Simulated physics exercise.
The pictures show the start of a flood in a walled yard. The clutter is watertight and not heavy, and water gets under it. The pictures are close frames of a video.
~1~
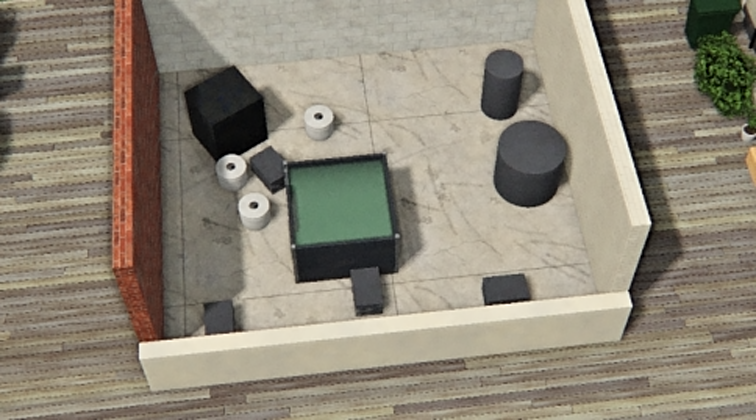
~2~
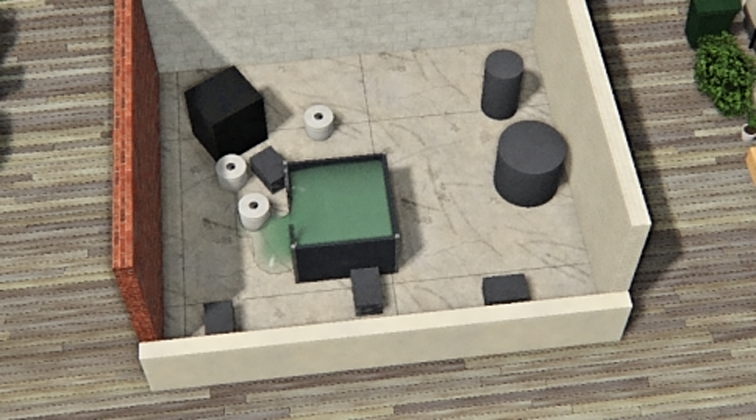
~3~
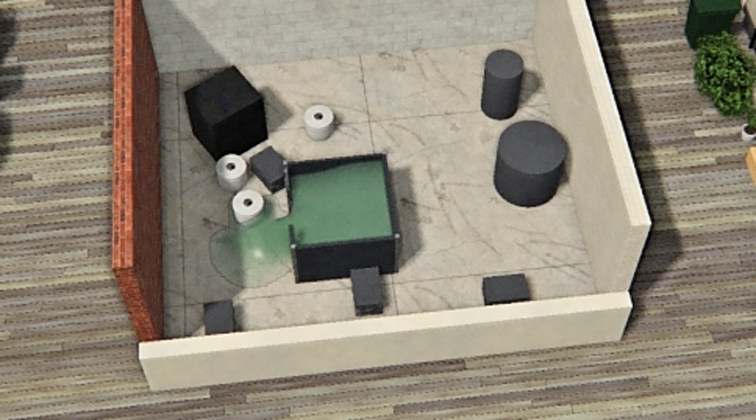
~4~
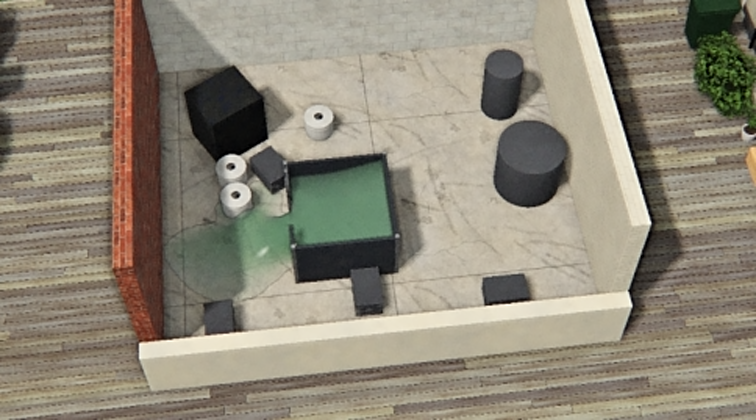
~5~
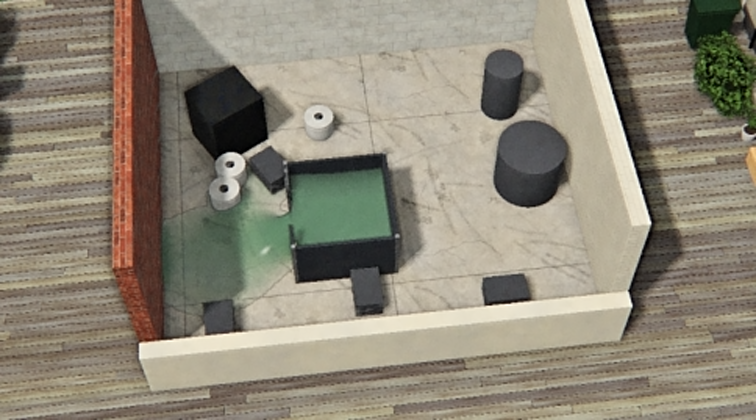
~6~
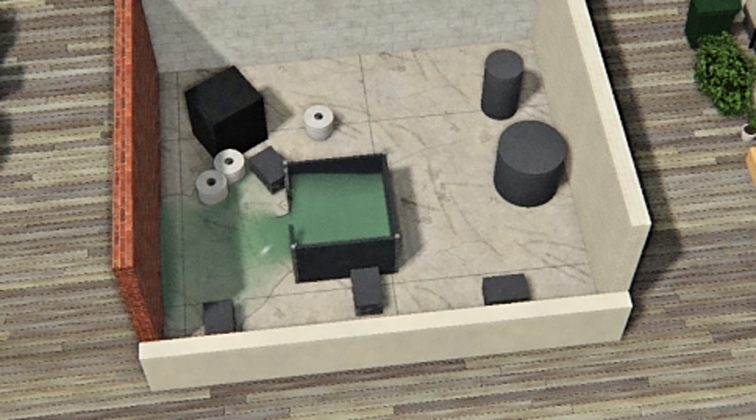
In a walled yard, green water poured from the left side of a dark tank and spread across the floor to the brick wall, pushing one white tub up and left before another shifted slightly.
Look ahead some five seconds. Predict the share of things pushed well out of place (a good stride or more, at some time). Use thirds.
It is from one to two thirds.
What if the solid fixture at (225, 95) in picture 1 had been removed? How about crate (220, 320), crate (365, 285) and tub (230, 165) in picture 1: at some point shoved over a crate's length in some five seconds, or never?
In turn: Shifted that much, swept aside, yes.
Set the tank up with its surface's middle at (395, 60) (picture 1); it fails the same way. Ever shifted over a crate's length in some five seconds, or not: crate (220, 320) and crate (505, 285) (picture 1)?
As listed: That far or more, short of that.
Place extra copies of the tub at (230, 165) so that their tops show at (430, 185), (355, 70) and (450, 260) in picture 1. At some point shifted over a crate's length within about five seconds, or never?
In that order: No, never so far, no.
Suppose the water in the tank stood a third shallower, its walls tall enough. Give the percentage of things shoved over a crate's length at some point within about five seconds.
Close to 40 %.
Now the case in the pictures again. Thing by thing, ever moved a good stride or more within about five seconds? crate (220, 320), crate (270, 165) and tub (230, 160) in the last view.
In that order: That far or more, no, less than that.
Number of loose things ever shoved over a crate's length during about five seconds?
It comes to 4.
A moment on, 1 of 7 are well off their spots; 0 afloat.
Next, 1 of 7 are well off their spots; 2 afloat.
Later, 3 of 7 are well off their spots; 0 afloat.
In the end, 4 of 7 are well off their spots, and 4 have been at some point; 2 afloat.
